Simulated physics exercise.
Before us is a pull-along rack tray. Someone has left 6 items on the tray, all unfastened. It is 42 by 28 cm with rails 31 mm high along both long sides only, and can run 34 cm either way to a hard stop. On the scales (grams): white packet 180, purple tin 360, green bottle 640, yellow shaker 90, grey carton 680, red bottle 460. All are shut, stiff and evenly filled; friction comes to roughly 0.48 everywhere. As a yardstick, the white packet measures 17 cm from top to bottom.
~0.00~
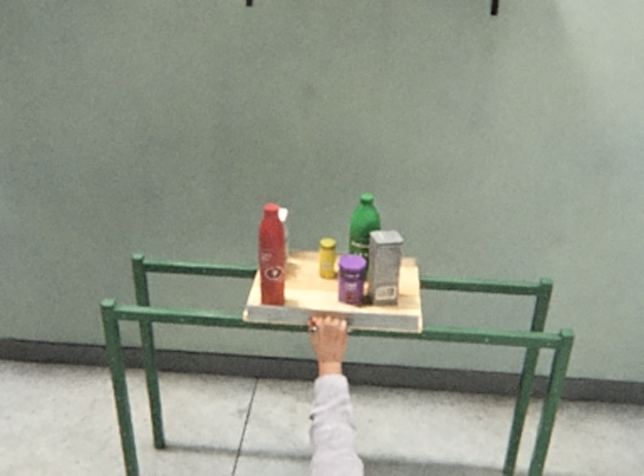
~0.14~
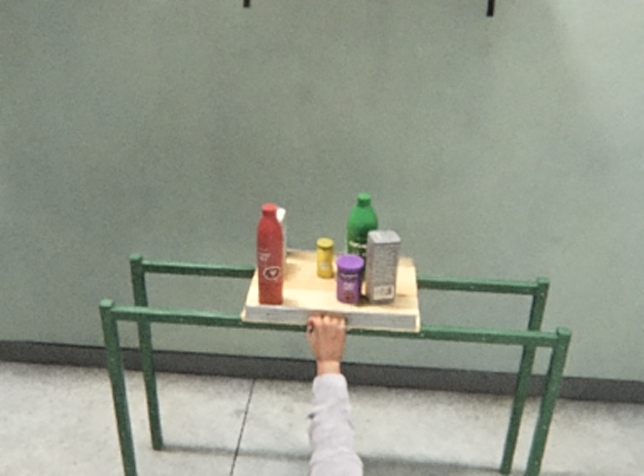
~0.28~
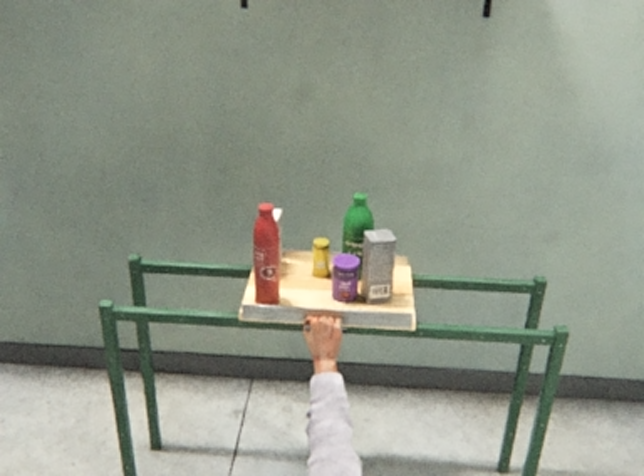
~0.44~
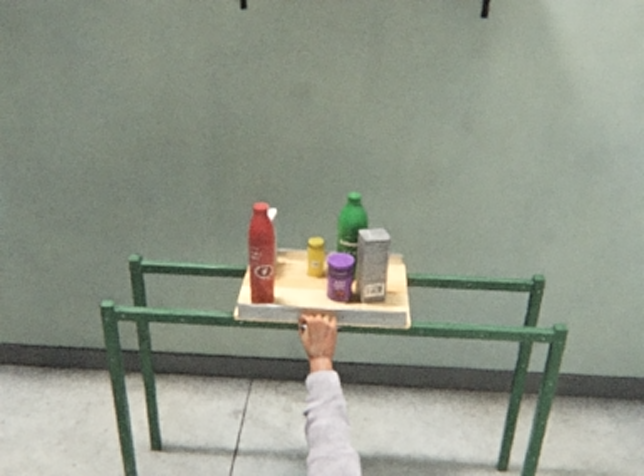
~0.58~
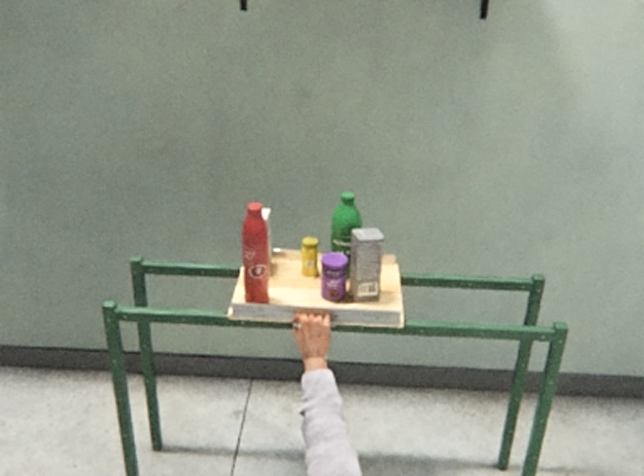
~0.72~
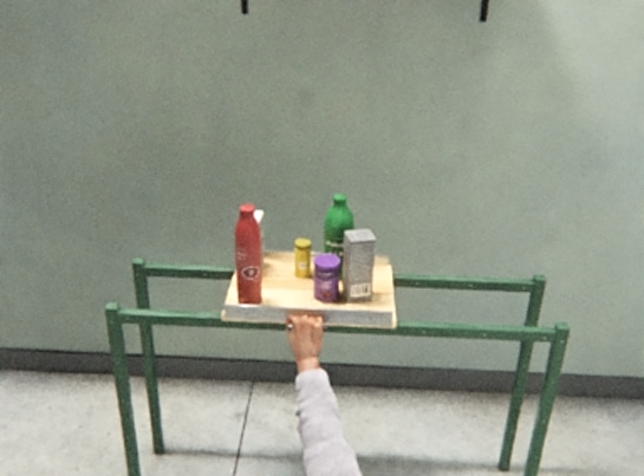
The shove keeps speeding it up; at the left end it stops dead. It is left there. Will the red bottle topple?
The red bottle topples.
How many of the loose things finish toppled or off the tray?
1 of them.
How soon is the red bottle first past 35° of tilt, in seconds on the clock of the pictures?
At about 2.0 s.
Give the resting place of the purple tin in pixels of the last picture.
At about (216, 274).
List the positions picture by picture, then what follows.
Tray midway; red bottle (272, 256), in the first frame.
Tray midway; green bottle (362, 237); yellow shaker (325, 259), in the second frame.
Tray moved 1 cm left; grey carton (378, 267), in the third frame.
Tray moved 2 cm left; purple tin (340, 278); green bottle (352, 235), in the fourth frame.
Tray moved 4 cm left; yellow shaker (310, 257); grey carton (366, 265), in the fifth frame.
Tray moved 7 cm left; red bottle (248, 256), in the sixth frame.
After 1.92 s, tray moved 34 cm left; red bottle leaning 25° near (116, 250); white packet leaning 13°.
After 2.32 s, tray moved 34 cm left; red bottle now off the tray.
At rest (3.5 s), off the tray and tipped over, red bottle; the other 5 in place, give or take 5 cm.
